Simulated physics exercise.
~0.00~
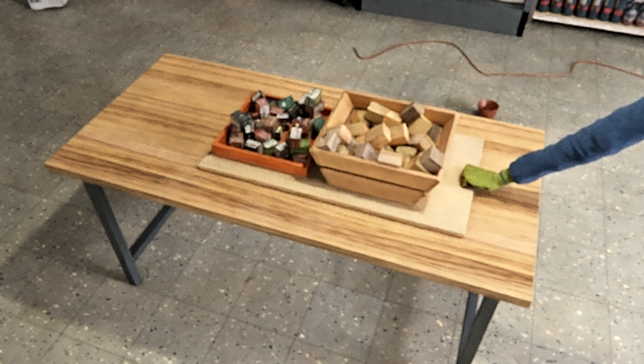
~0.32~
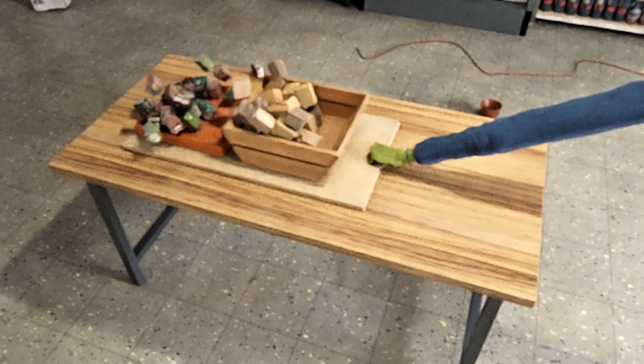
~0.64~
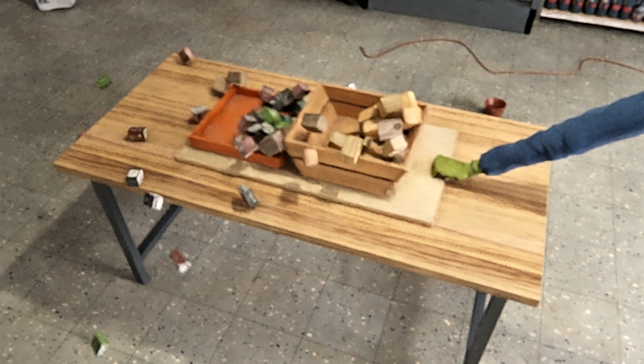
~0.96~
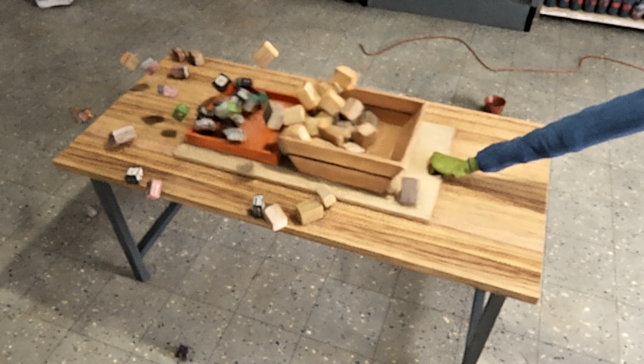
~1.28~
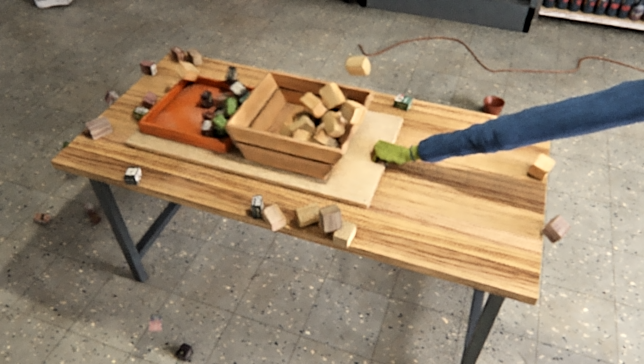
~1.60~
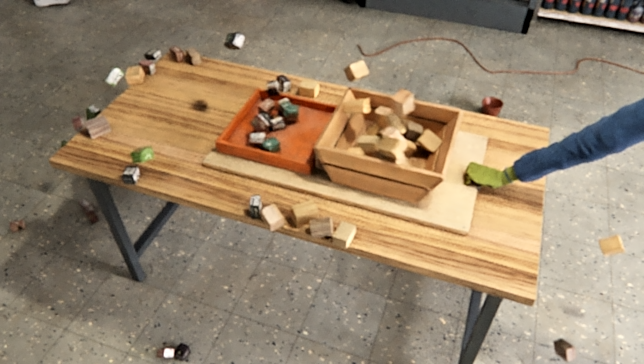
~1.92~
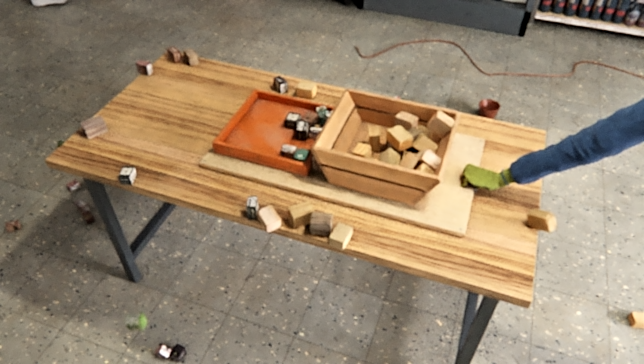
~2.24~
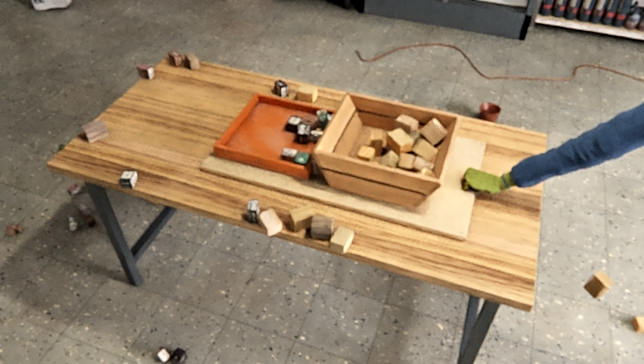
On a workshop table, a gloved hand shaking a board back and forth, blocks spilling from orange and wooden crates onto tabletop and floor.
